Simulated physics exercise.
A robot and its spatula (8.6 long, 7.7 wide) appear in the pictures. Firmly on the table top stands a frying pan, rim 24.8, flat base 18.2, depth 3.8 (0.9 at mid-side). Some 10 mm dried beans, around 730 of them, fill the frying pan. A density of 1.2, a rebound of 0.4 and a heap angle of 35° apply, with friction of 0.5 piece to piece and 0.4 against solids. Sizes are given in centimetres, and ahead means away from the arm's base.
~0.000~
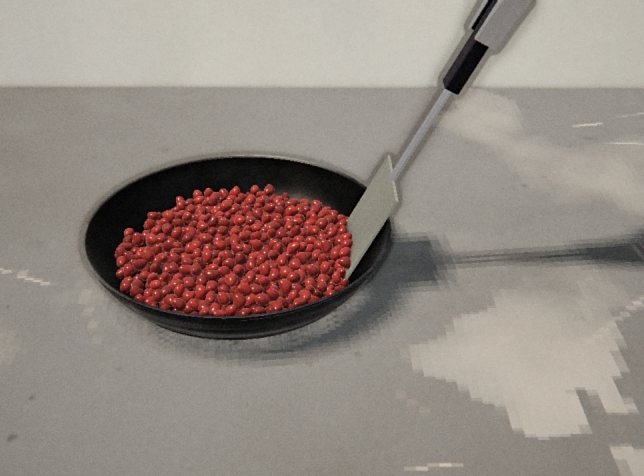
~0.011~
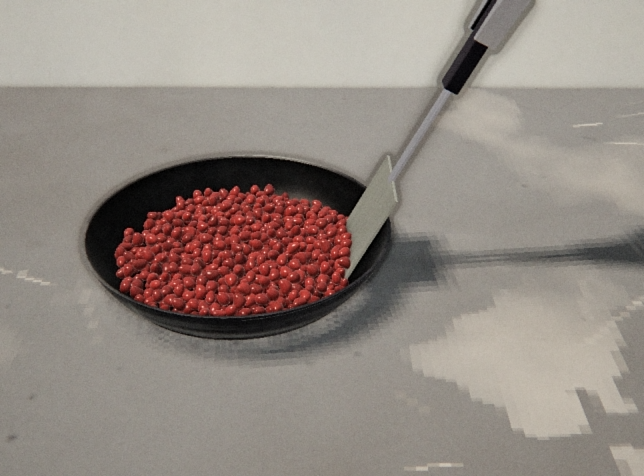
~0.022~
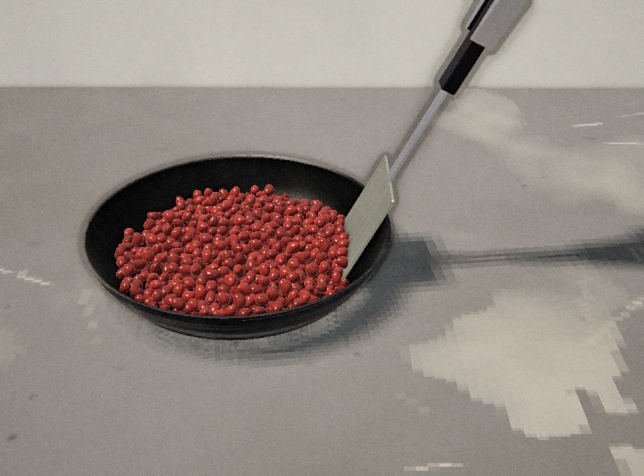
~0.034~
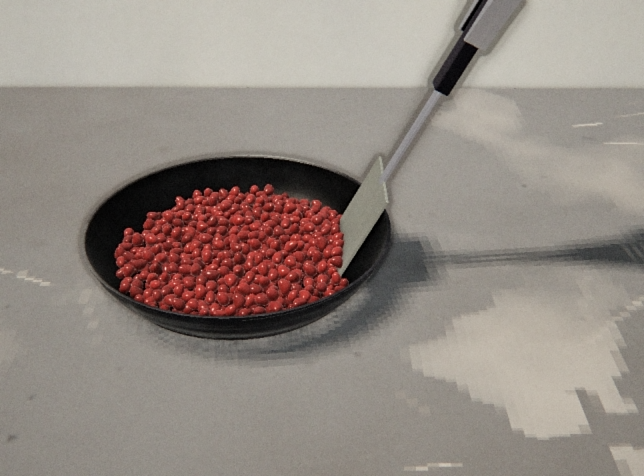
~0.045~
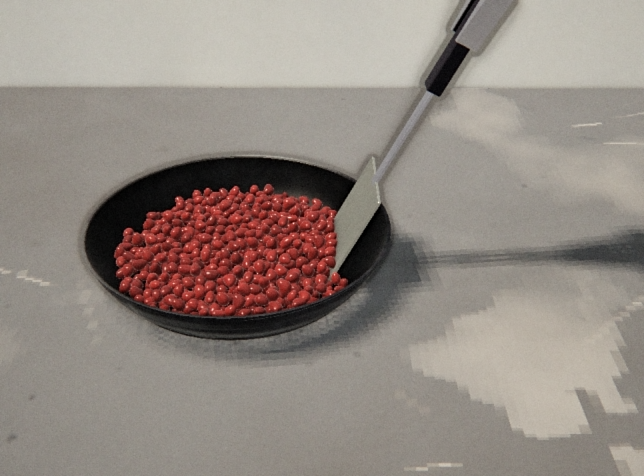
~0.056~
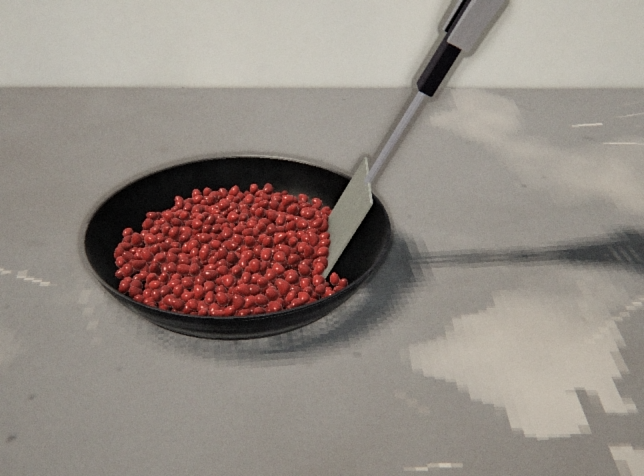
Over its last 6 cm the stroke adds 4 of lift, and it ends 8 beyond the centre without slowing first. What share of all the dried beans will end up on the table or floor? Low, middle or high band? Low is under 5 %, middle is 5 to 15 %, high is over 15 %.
Middle band.
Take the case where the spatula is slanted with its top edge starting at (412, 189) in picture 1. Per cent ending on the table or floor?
Some 10 per cent.
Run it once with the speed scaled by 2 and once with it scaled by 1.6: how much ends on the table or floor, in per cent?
The two tries give about 20 and 15 in a hundred.
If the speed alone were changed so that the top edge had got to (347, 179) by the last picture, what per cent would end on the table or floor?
Near 20 in a hundred.
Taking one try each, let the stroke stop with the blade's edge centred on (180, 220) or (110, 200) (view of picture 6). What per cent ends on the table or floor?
Around 0 per cent for the first try and 25 per cent for the second.
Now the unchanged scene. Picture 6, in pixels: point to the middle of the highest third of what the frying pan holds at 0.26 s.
Near (144, 226).
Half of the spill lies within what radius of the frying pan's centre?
Close to 16 cm from the centre.
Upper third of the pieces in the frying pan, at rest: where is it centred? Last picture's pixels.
At about (140, 232).
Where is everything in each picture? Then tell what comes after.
Spatula top edge at (393, 177), sloping 63°; upper third of the load around (247, 241), from x 120 to 350, top at y 190; 731 in the frying pan, in the first picture.
Spatula top edge at (392, 177), sloping 63°; upper third of the load around (247, 241), from x 120 to 350, top at y 190, in the second picture.
Spatula top edge at (390, 177), sloping 63°; upper third of the load around (248, 241), from x 120 to 350, top at y 190, in the third picture.
Spatula top edge at (384, 178), sloping 63°; upper third of the load around (251, 240), from x 120 to 350, top at y 190, in the fourth picture.
Spatula top edge at (376, 179), sloping 63°; upper third of the load around (251, 239), from x 120 to 350, top at y 190, in the fifth picture.
Spatula top edge at (369, 179), sloping 63°; upper third of the load around (250, 238), from x 120 to 350, top at y 190; 731 in the frying pan, in the sixth picture.
After 0.16 s, sloping 63°, highest piece 4 above the table; 731 in the frying pan.
After 0.26 s, sloping 63°, highest piece 6 above the table; 728 in the frying pan, 3 on the blade or in flight.
After 0.52 s, sloping 63°, highest piece 6 above the table; 663 in the frying pan, 65 on the table or floor, 3 on the blade or in flight.
After 1.57 s, sloping 63°, highest piece 5 above the table; 660 in the frying pan, 71 on the table or floor.
At rest, 660 in the frying pan, 71 on the table or floor. That is 10 % on the table or floor.
